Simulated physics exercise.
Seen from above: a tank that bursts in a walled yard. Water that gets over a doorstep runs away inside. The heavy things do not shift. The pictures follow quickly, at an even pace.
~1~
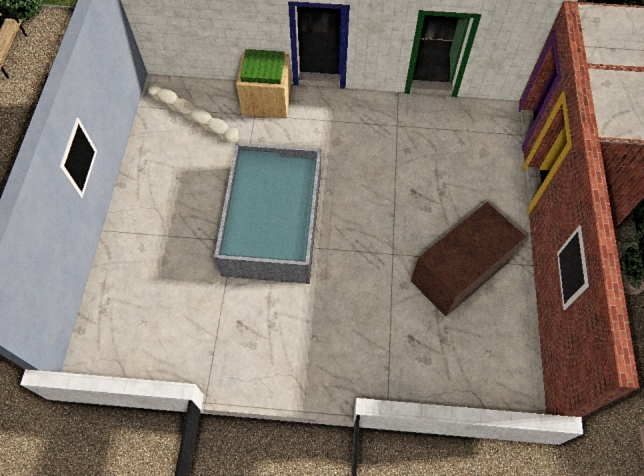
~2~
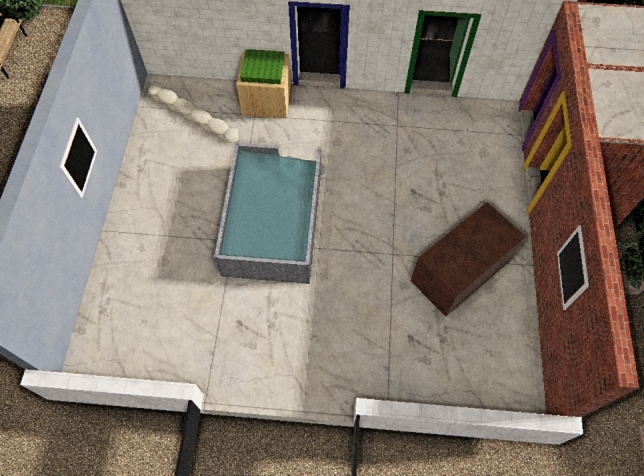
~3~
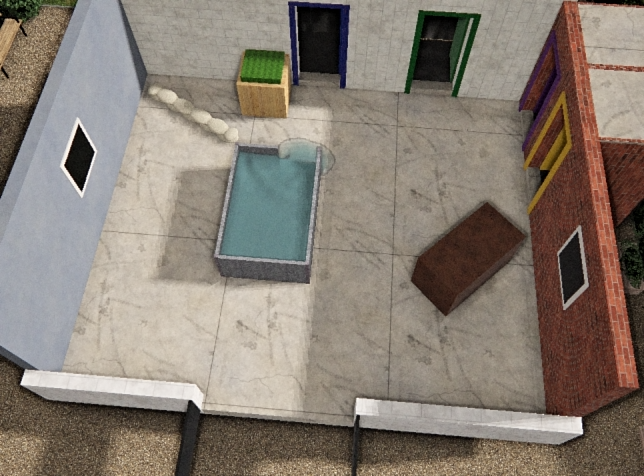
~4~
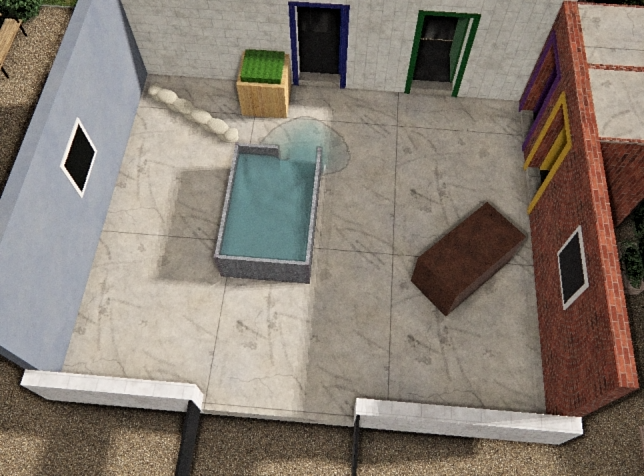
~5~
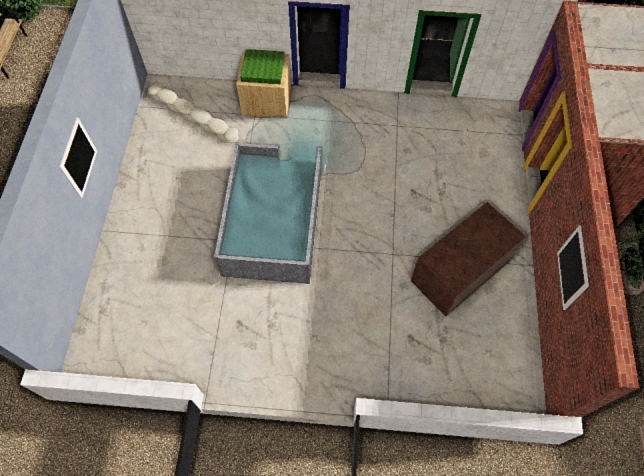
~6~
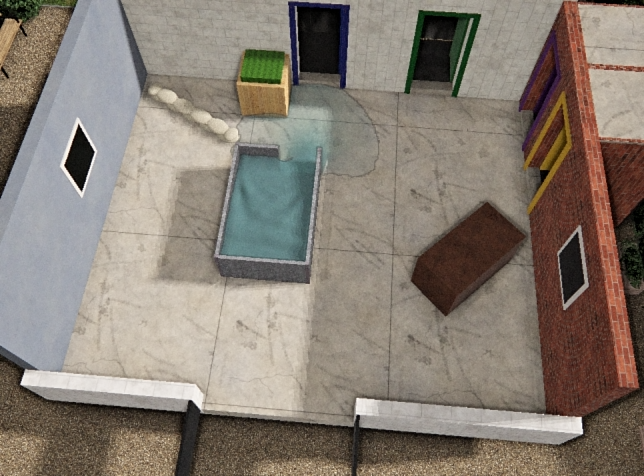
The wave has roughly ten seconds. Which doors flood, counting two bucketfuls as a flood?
In the end: The yellow door stays under that; the blue door takes more than that; the purple door takes more than that; the green door stays under that.
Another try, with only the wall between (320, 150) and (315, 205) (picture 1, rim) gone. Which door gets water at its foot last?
Last comes the blue-painted one.
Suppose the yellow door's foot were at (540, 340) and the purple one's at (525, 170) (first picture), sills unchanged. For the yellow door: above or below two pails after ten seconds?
One by one: Yellow holds.
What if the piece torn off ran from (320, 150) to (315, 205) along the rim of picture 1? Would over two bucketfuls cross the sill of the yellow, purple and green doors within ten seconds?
One by one: Yellow door passes that mark; purple door goes over; green door takes less.
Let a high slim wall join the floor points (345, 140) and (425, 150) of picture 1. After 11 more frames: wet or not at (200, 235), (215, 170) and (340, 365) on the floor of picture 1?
As listed: Free of water, free of water, not flooded.
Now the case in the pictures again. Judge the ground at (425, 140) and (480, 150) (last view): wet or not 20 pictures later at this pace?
In that order: Awash, wet.
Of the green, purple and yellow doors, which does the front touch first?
I say the green one.
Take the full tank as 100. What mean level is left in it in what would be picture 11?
Some 74 per cent.
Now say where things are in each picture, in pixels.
In the first picture, the tank at (271, 203) is whole and still.
In the second picture, water pours out on the tank's far side and has run to (323, 172).
In the third picture, the front is at (299, 141), out from the gap on the tank's far side.
In the fourth picture, the front is at (313, 121), out from the gap on the tank's far side.
In the fifth picture, water pours out on the tank's far side and has run to (316, 99).
In the sixth picture, water pours out on the tank's far side and has run to (334, 87).
A moment on, water covers 15 % of the floor; the yellow door not reached, the blue door over two buckets in, the purple door not reached, the green door not reached.
Next, water covers 20 % of the floor; the yellow door not reached, the blue door far over two buckets in, the purple door not reached, the green door wet at the sill, nothing in.
Then, water covers 25 % of the floor; the yellow door wet at the sill, nothing in, the blue door far over two buckets in, the purple door over two buckets in, the green door wet at the sill, nothing in.
Later, water covers 35 % of the floor; the yellow door wet at the sill, nothing in, the blue door far over two buckets in, the purple door far over two buckets in, the green door wet at the sill, nothing in.
In the end, water covers 60 % of the floor; the yellow door wet at the sill, nothing in, the blue door far over two buckets in, the purple door far over two buckets in, the green door wet at the sill, nothing in.
